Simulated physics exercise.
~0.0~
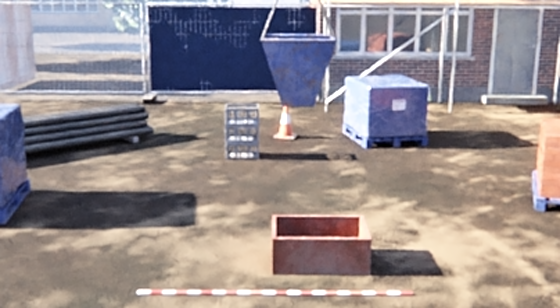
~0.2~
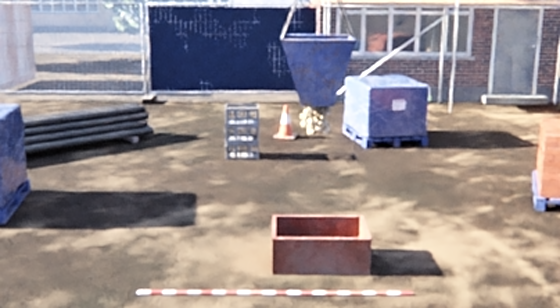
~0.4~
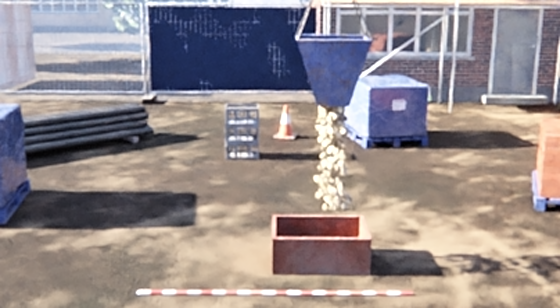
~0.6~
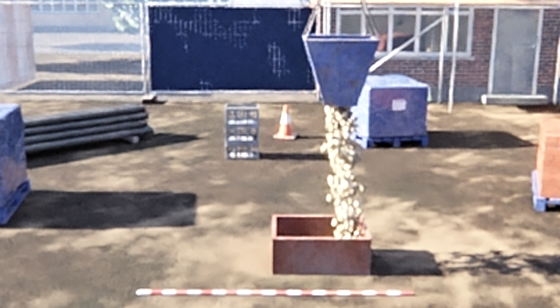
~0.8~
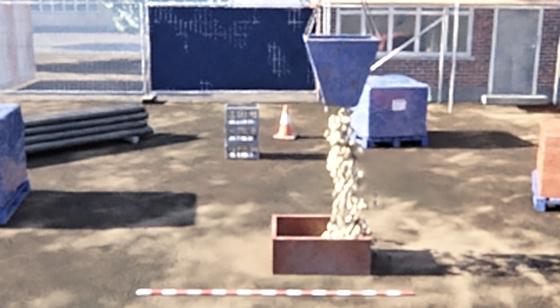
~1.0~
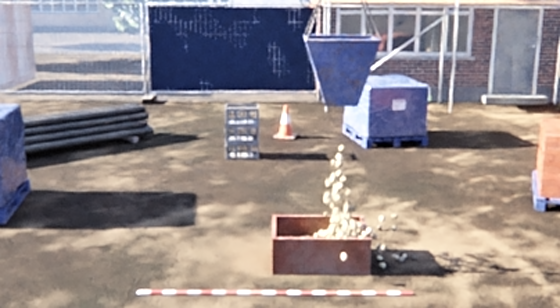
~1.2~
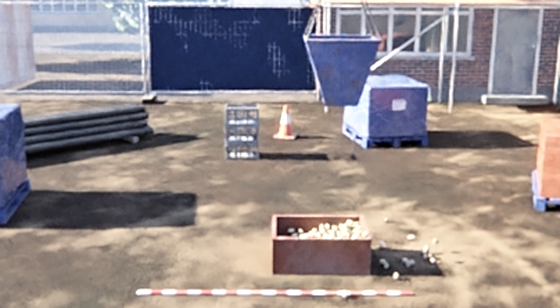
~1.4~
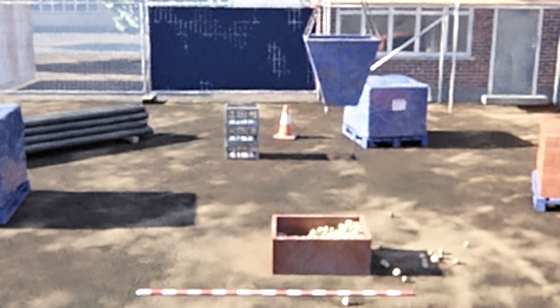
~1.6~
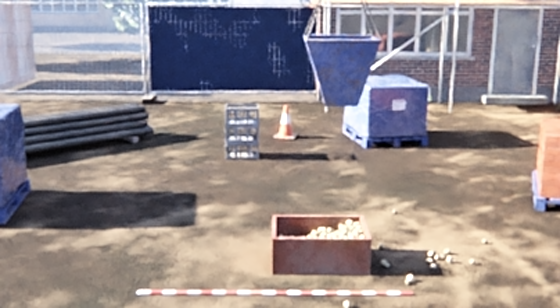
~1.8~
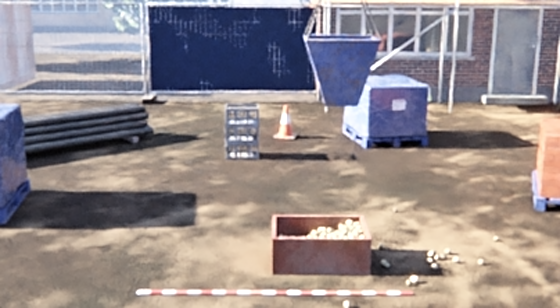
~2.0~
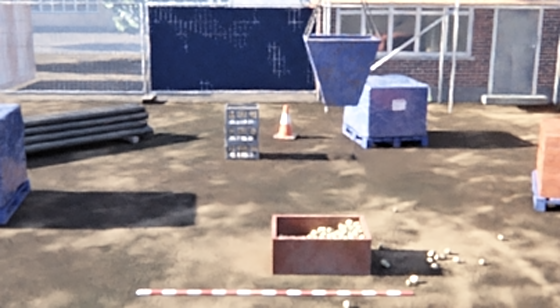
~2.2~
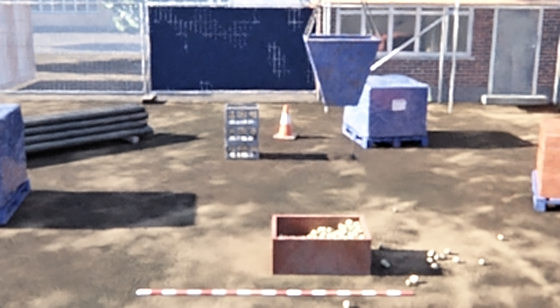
In a fenced yard beside a brick building, a blue skip drifts right and pours pale rounded stones towards a reddish bin. The skip empties and stops, and most stones settle inside the bin while a few scatter on the ground beside it, mainly to the right.
